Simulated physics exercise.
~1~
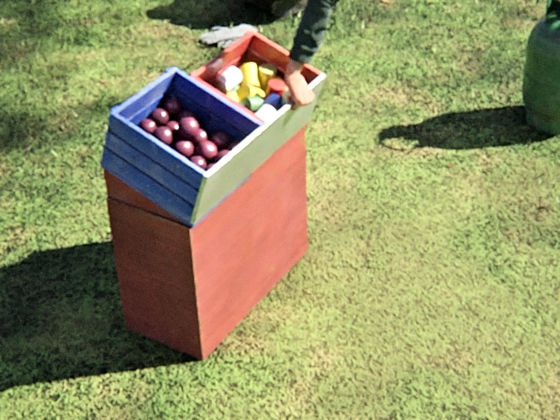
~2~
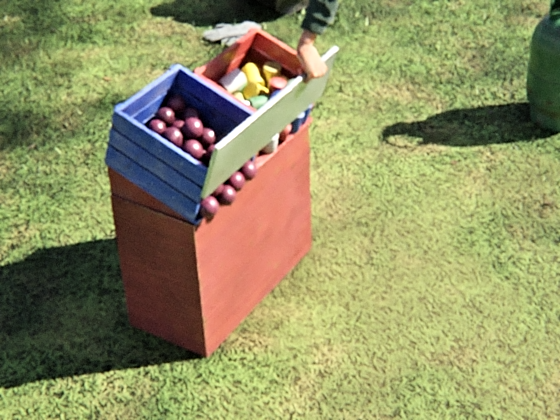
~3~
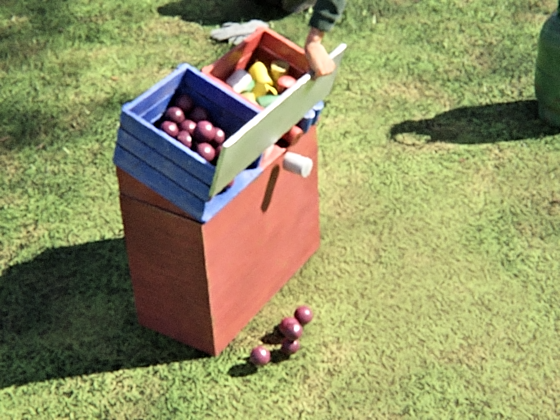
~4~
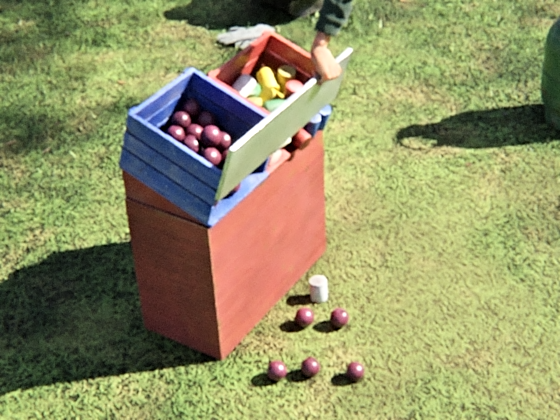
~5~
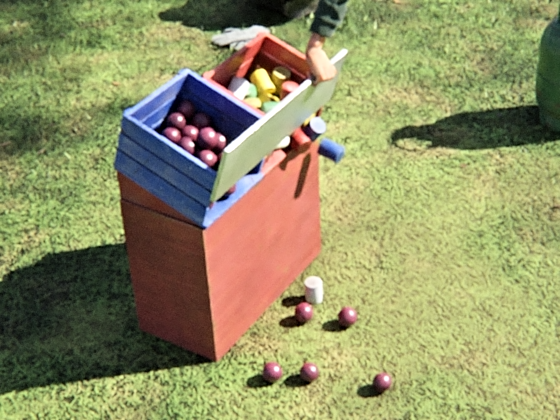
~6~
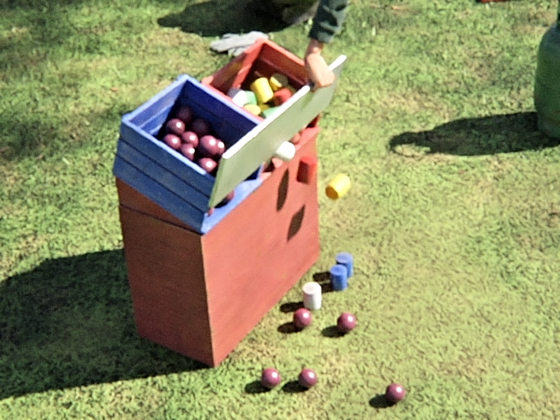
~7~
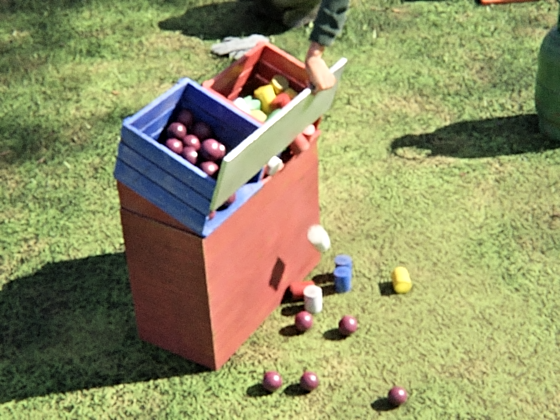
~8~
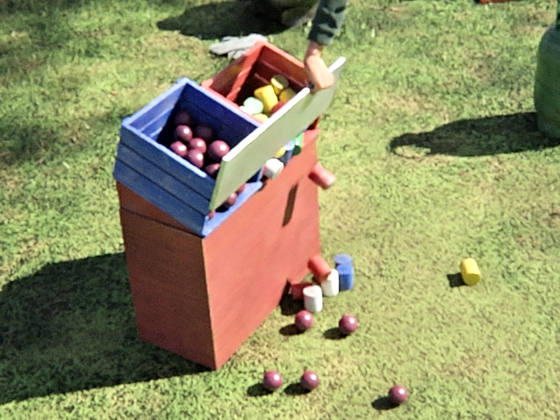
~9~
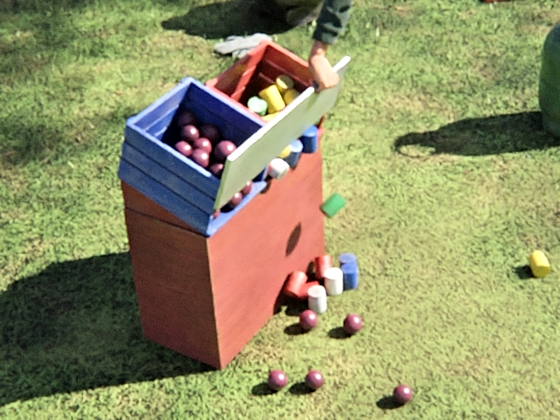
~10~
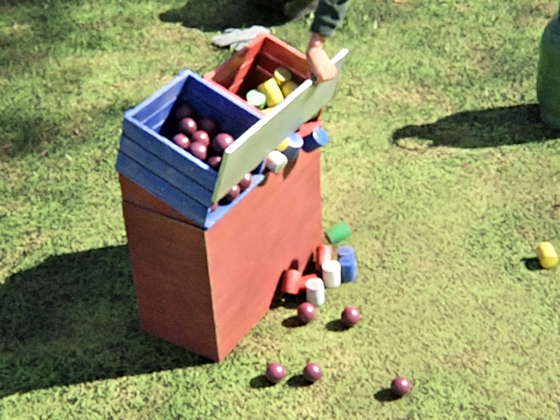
Purple balls rolled out first when a hand lifted the pale board across the blue and red boxes, then white, blue, yellow, red and green cylinders tumbled onto the grass, ending scattered beside the stand with many balls still in the blue box.
